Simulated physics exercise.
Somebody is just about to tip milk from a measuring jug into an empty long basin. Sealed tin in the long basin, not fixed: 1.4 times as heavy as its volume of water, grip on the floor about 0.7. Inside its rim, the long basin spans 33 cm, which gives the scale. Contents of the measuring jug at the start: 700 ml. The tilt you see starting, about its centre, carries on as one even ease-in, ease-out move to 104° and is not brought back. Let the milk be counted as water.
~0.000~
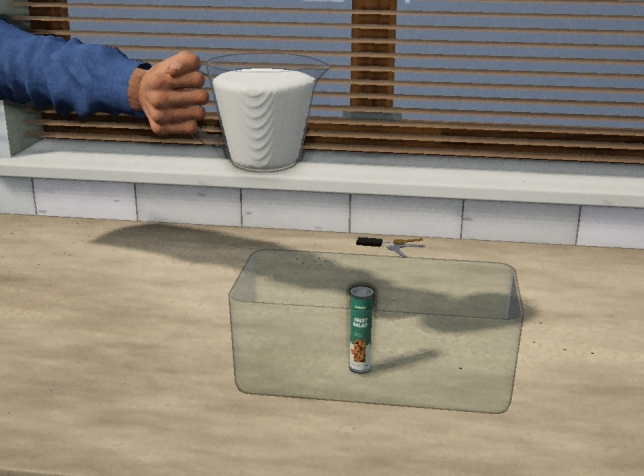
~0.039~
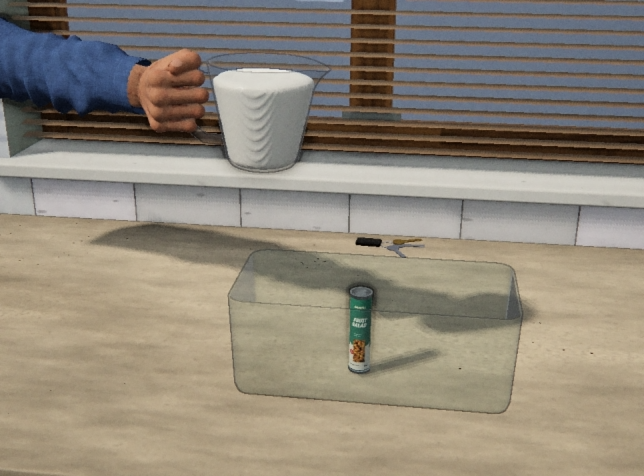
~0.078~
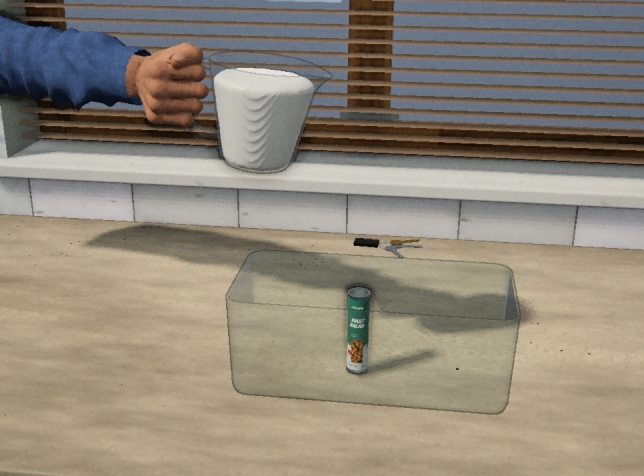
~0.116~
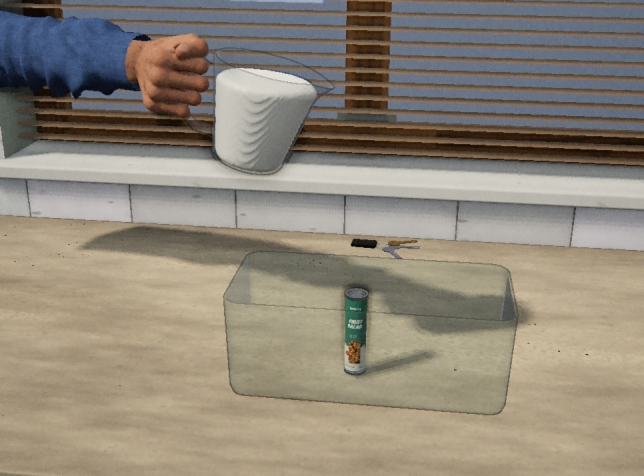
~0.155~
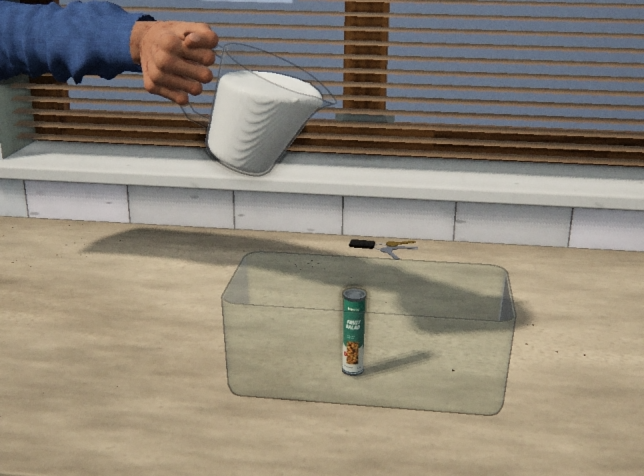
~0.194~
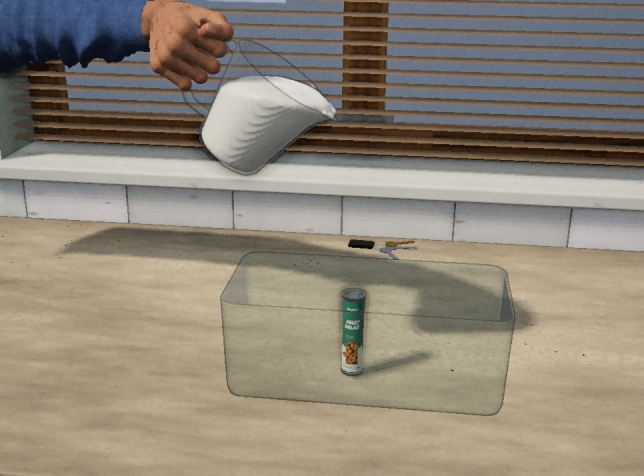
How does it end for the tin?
It holds.
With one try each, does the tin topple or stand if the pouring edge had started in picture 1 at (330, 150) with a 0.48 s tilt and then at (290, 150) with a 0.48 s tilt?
The tin overturns the first time and overturns the second time.
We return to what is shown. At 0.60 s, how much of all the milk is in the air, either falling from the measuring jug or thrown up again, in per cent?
Estimate: About 20 in a hundred.
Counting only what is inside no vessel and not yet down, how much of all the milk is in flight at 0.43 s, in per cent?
48 %.
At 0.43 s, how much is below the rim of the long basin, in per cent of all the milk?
Roughly 16 percent of it.
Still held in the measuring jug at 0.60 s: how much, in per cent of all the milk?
Around 6 percent of it.
By 0.43 s the tilt is 101° and 37 per cent is still to pour; the tin stands where it began.
By 0.60 s the tilt is 104° and 6 per cent is still to pour; the tin stands where it began.
By 0.78 s the tilt is 104° and 0 per cent is still to pour; the tin stands where it began.
By 0.98 s the tilt is 104° and 0 per cent is still to pour; the tin stands where it began.
At rest the tin stands where it began.
